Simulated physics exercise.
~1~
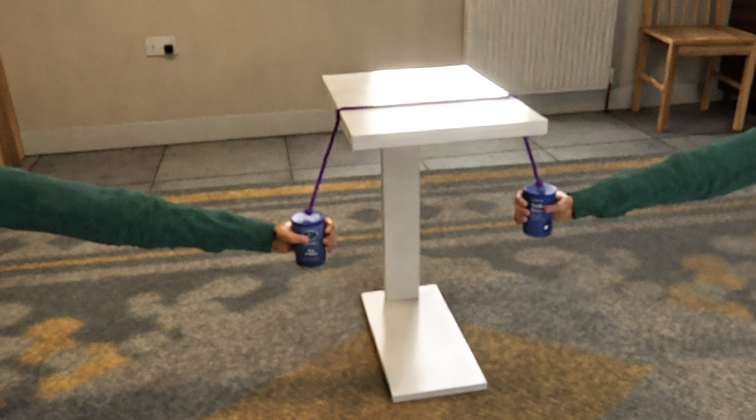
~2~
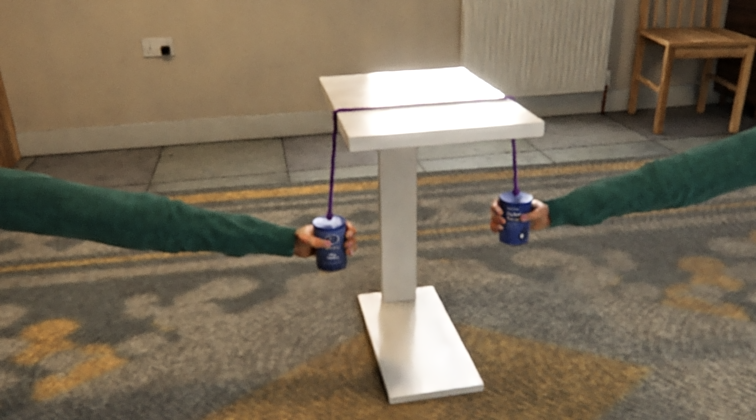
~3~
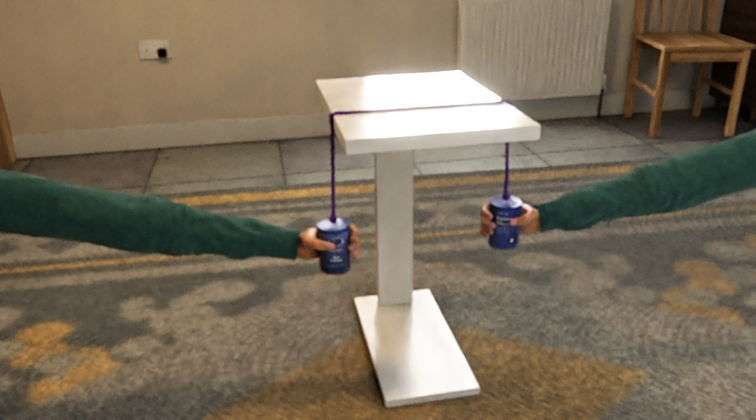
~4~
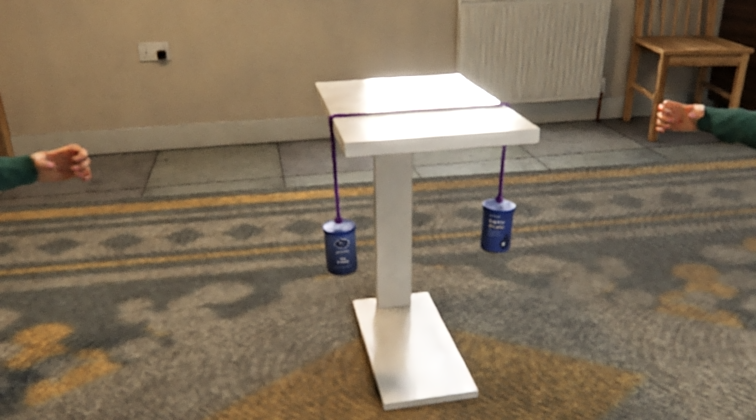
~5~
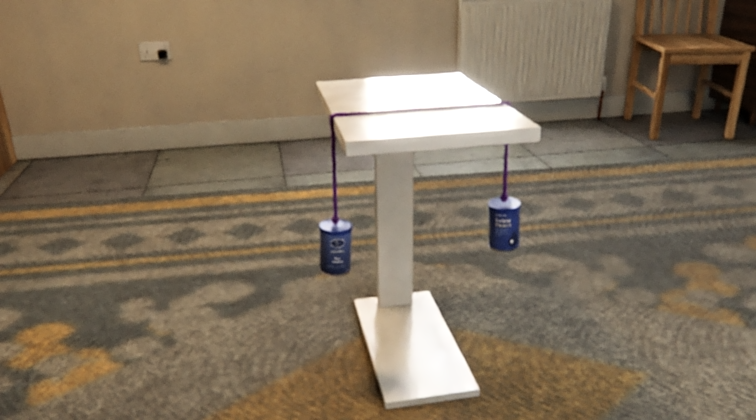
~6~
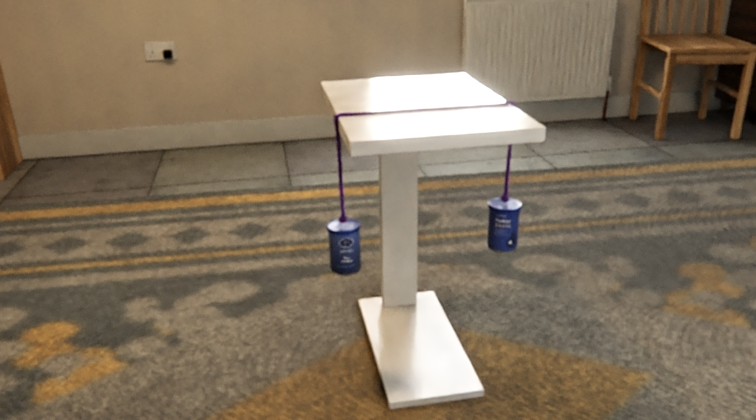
Two blue tins hang from the ends of a purple cord laid across a white side table, seen from the front and slightly above in a room with a grey and gold patterned carpet. A wooden chair and a white radiator stand behind on the right. Hands in green sleeves reach in from both sides, gripping the tins and easing them inward until the cord drops straight. The hands then let go and draw back out of view. Left alone, both tins stay upright and hang nearly still, neither side sinking, and the cord keeps its balance.
